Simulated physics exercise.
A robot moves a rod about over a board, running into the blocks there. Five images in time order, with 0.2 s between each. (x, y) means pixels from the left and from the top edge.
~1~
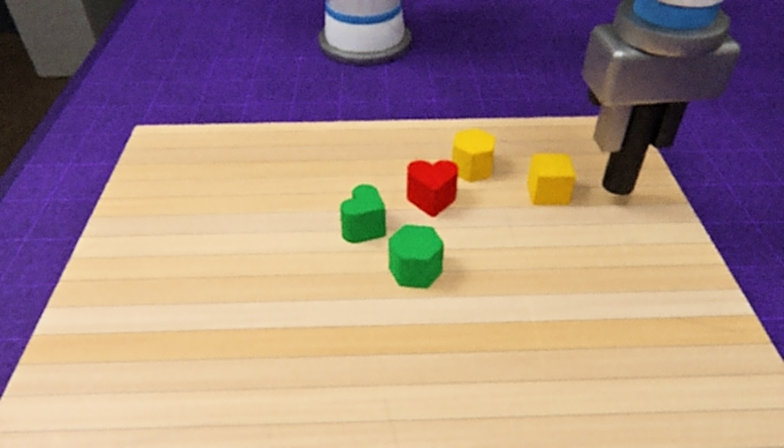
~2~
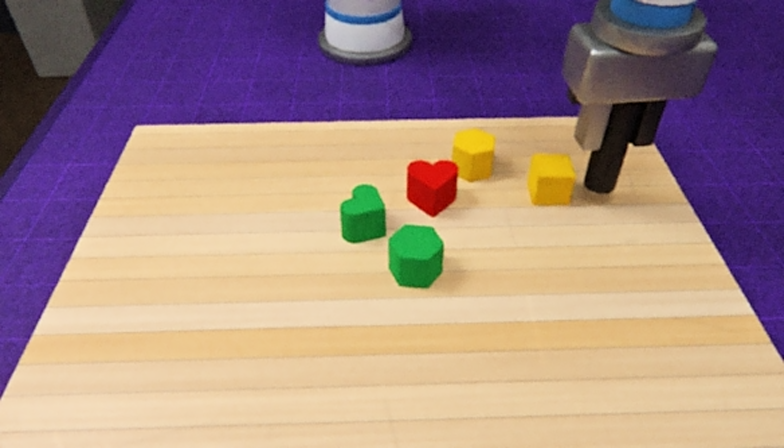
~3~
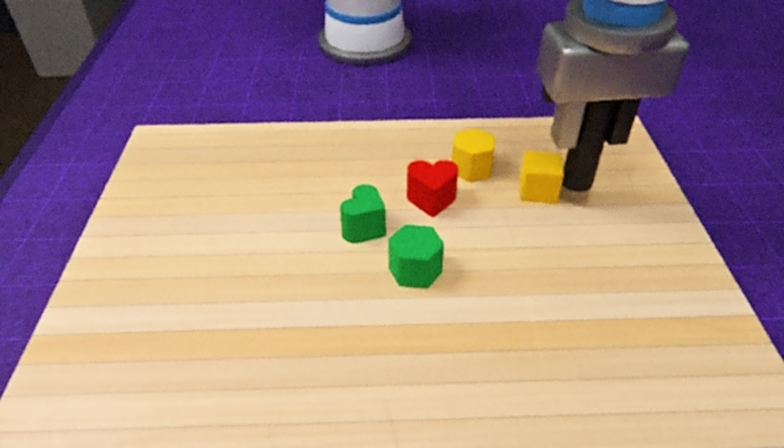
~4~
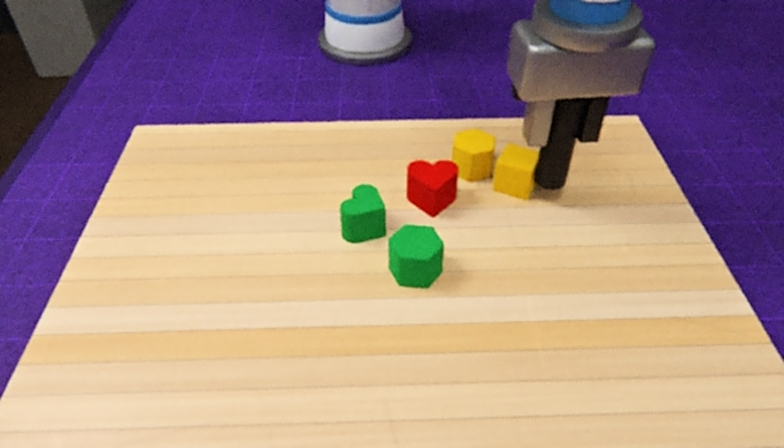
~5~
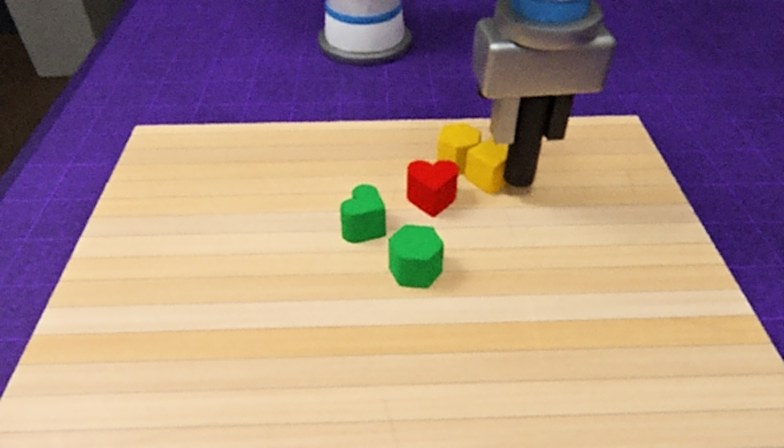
The clip opens on a wooden board holding green, red and yellow blocks, with a robot's dark rod at the right. The rod moves left to the yellow four-sided block and pushes it leftward, then the block nudges the yellow six-sided block slightly left, beside the red heart.
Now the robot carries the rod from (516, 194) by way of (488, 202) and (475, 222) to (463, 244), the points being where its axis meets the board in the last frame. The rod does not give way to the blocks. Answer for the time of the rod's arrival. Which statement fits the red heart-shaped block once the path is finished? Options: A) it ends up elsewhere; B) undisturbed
The one that fits is B, undisturbed.
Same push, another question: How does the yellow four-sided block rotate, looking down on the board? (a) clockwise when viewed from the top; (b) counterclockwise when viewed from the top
The answer is a.
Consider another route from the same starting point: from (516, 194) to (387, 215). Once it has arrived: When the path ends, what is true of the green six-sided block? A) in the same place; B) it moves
A.
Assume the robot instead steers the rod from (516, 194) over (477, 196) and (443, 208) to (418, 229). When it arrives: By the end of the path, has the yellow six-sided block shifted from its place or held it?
Here the yellow six-sided block moves off its spot.
What follows on the original path. One third of the way, rod at (490, 186); yellow six-sided block at (453, 130); yellow four-sided block at (480, 149), turned 25° clockwise.
Two thirds of the way, rod at (477, 206); yellow six-sided block at (453, 130); yellow four-sided block at (480, 149), turned 25° clockwise.
At the end, rod at (465, 228); red heart-shaped block still; yellow six-sided block at (453, 130); yellow four-sided block at (480, 149), turned 25° clockwise.
